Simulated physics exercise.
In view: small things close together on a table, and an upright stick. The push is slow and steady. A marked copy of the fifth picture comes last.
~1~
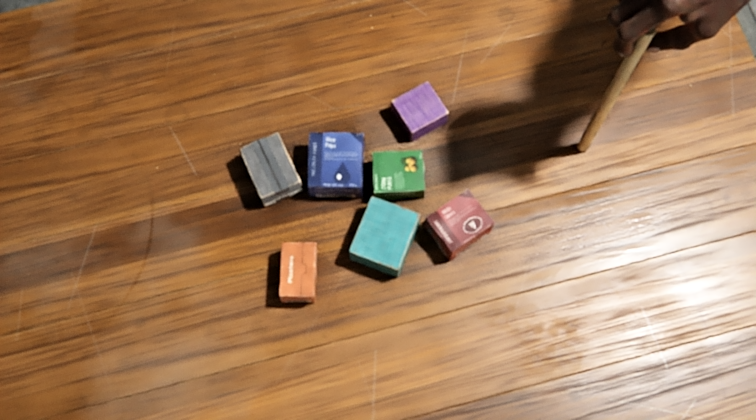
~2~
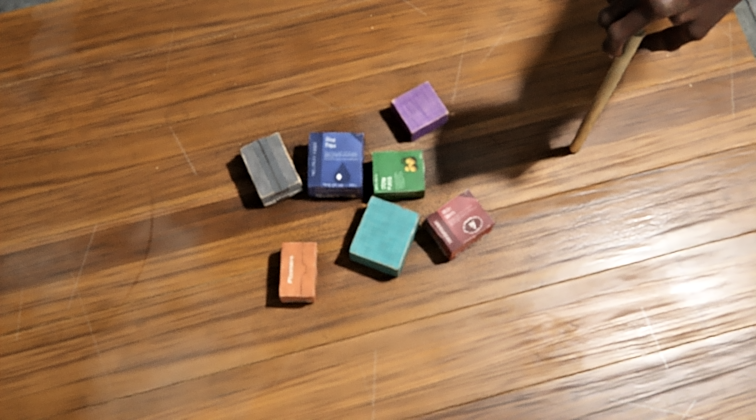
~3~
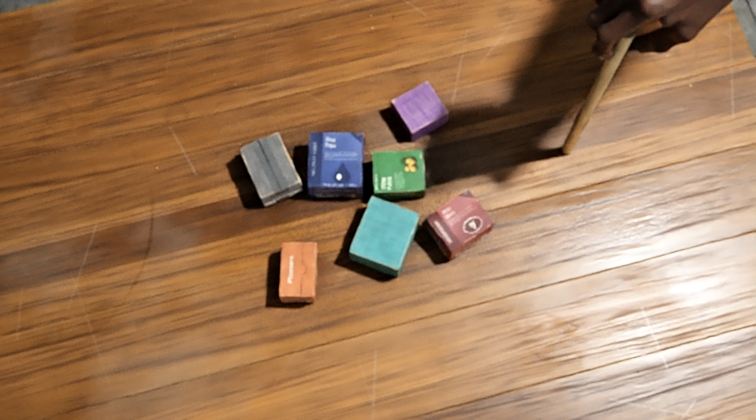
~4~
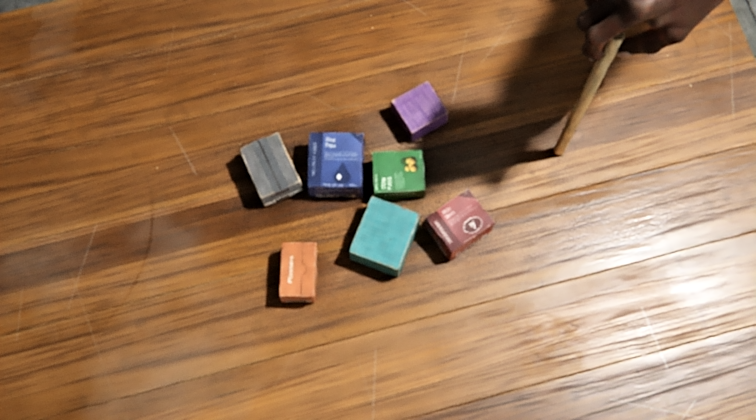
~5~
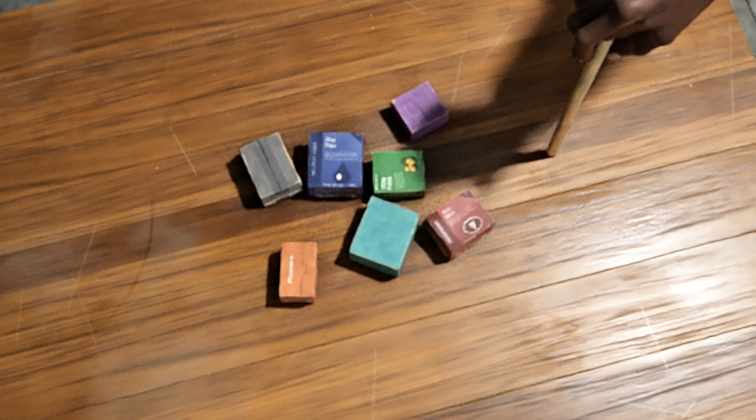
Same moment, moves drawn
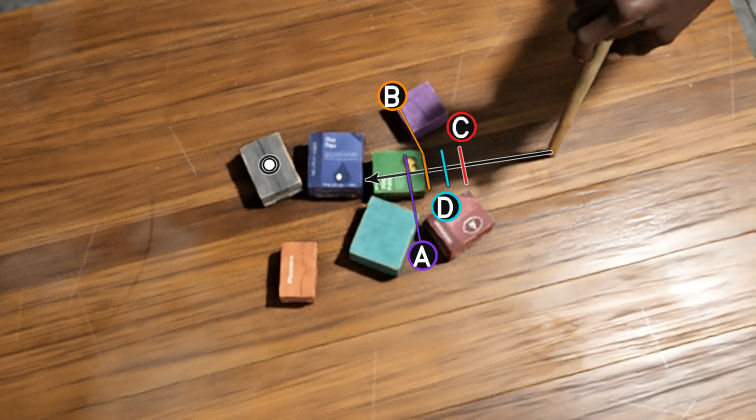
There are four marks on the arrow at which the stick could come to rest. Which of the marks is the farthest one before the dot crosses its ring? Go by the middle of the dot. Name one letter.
It can go as far as A.
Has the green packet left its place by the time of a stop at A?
By then, yes.
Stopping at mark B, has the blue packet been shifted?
No.
On the marked copy, A at (408, 173); B at (426, 171); C at (463, 166); D at (445, 168); the arrow from (551, 152) to (366, 180); the white dot at (270, 165).
Taking A. A third of the way, foot of the stick (499, 160).
Two thirds of the way, foot of the stick (447, 169).
When it is over, foot of the stick (408, 174); green packet (377, 179); blue packet (323, 169); the dot is still in its ring.
As for the rest, B keeps the dot in but is short; C keeps the dot in but is short; D keeps the dot in but is short.
